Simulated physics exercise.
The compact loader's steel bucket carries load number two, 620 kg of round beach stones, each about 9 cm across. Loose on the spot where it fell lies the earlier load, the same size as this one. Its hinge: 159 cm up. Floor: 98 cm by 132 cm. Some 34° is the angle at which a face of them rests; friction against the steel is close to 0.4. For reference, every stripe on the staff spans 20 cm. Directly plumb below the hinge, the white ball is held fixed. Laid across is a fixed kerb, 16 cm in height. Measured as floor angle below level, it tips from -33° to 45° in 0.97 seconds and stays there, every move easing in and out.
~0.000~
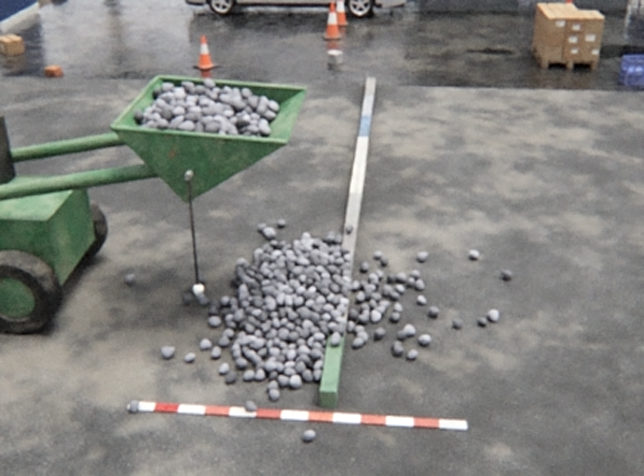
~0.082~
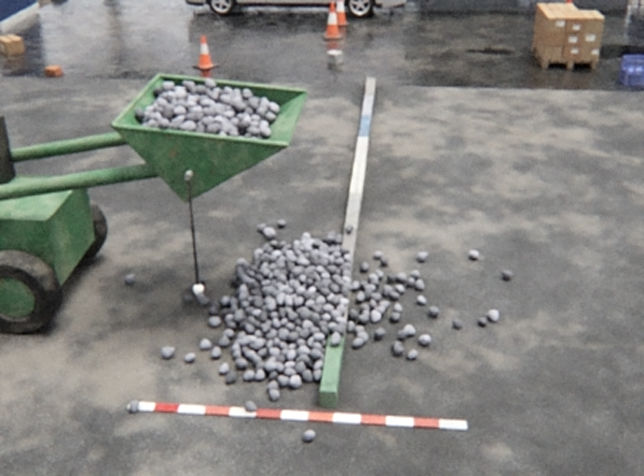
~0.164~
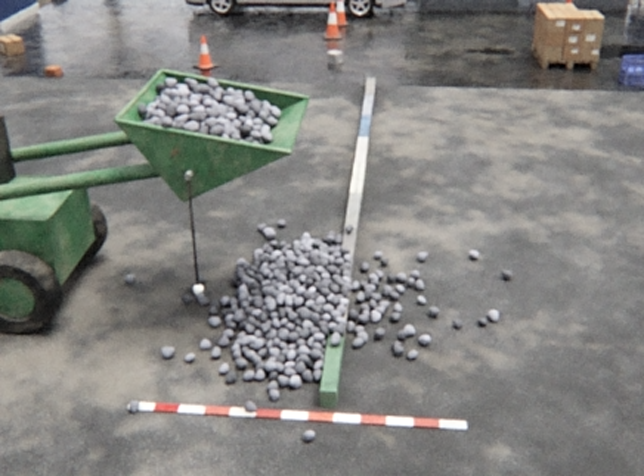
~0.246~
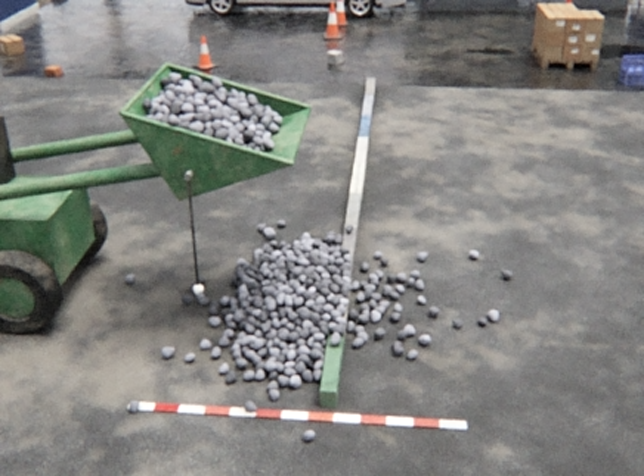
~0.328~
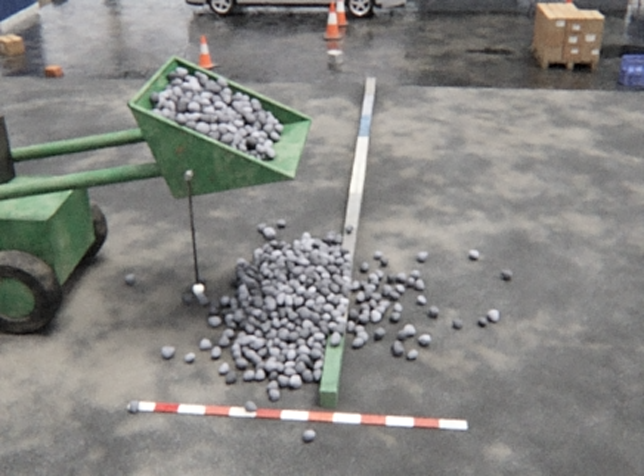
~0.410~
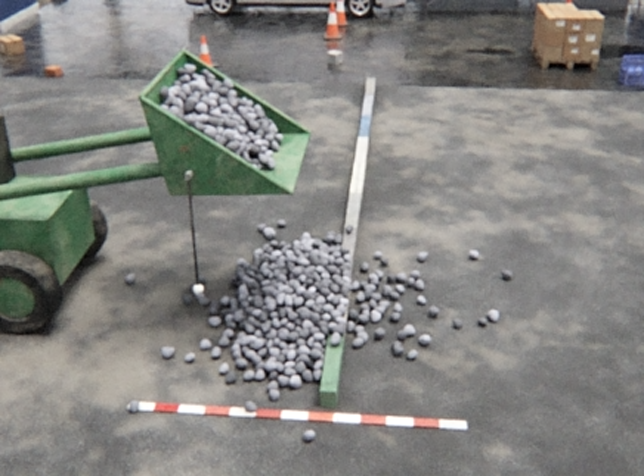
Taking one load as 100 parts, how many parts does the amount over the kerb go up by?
48 parts.
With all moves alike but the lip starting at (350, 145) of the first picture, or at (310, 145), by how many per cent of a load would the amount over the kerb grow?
About 95 per cent for the first, 65 per cent for the second.
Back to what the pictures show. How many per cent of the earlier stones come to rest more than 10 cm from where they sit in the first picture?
Estimate: 30 %, roughly.
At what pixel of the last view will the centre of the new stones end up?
(331, 294).
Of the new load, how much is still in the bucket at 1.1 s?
45 % still inside.
After 0.7 s the floor is at 33°; in per cent of one load, 98 in the bucket, 93 on this side of the kerb, 8 over the kerb; the foremost stones are at (462, 298).
After 1.1 s the floor is at 45°; in per cent of one load, 47 in the bucket, 144 on this side of the kerb, 8 over the kerb; the foremost stones are at (462, 298).
After 1.4 s the floor is at 45°; in per cent of one load, 4 in the bucket, 167 on this side of the kerb, 29 over the kerb; the foremost stones are at (464, 303).
After 4.3 s the floor is at 45°; in per cent of one load, 0 in the bucket, 144 on this side of the kerb, 56 over the kerb; the foremost stones are at (555, 318). Net gain over the kerb, 48.
